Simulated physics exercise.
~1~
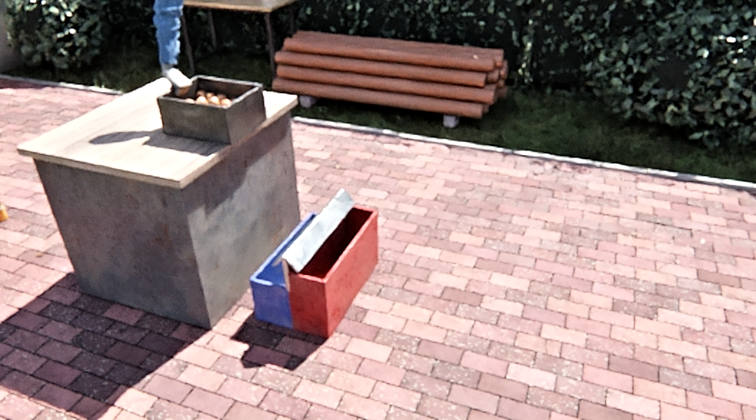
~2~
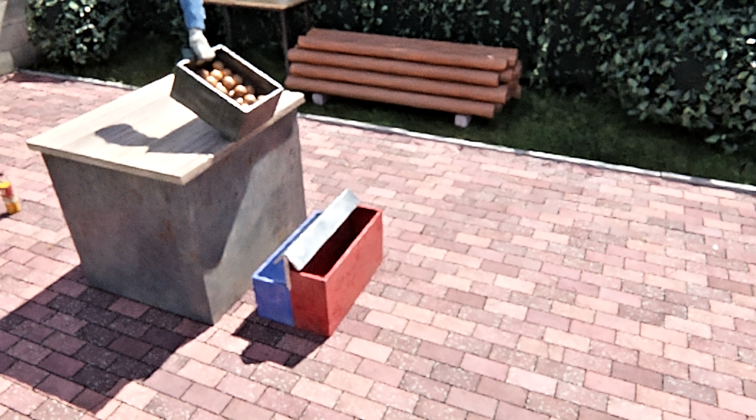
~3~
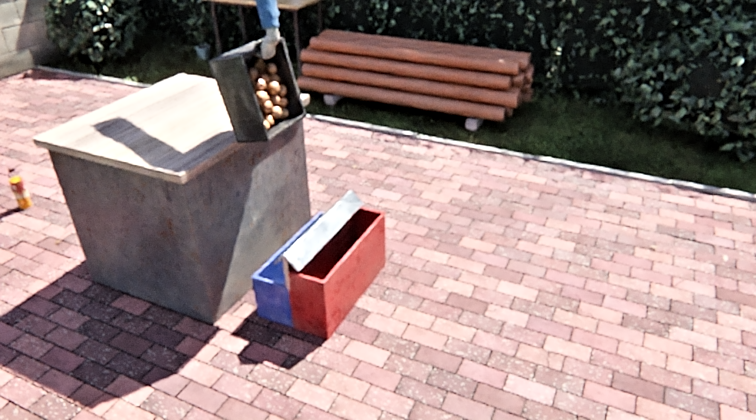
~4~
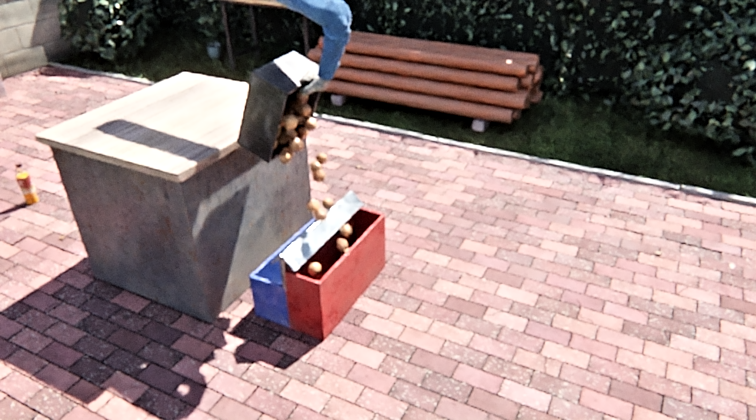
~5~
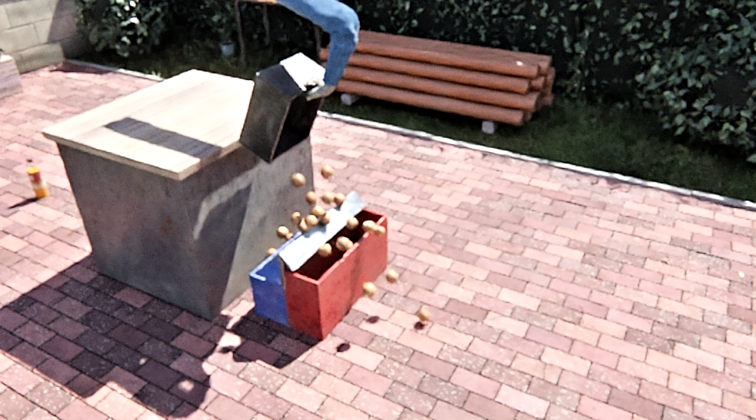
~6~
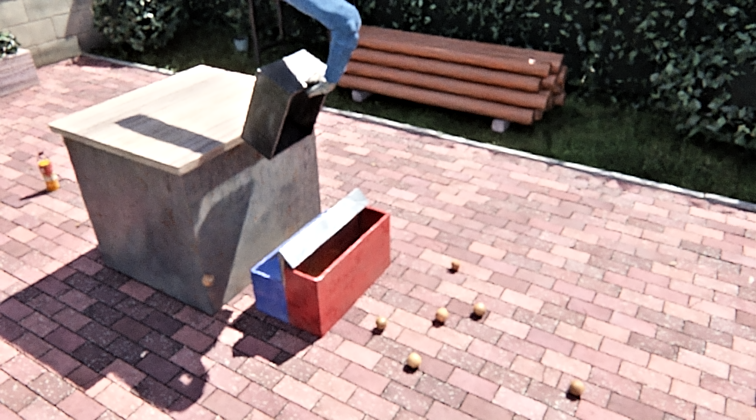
A dark tote of round, brown onions sits on a pale-topped grey bench in a sunny brick-paved yard, seen from above as the view drifts slightly sideways. Below the bench's right side stand a blue trough and a red bin, with a sloping metal splitter over their shared wall; stacked logs and a hedge lie behind. A blue-sleeved arm lifts the tote, moves it right and tips it steeply over the edge. The onions tumble onto the splitter, many dropping into the red bin and others bouncing away. The emptied tote stays tilted, with several onions scattered on the bricks.
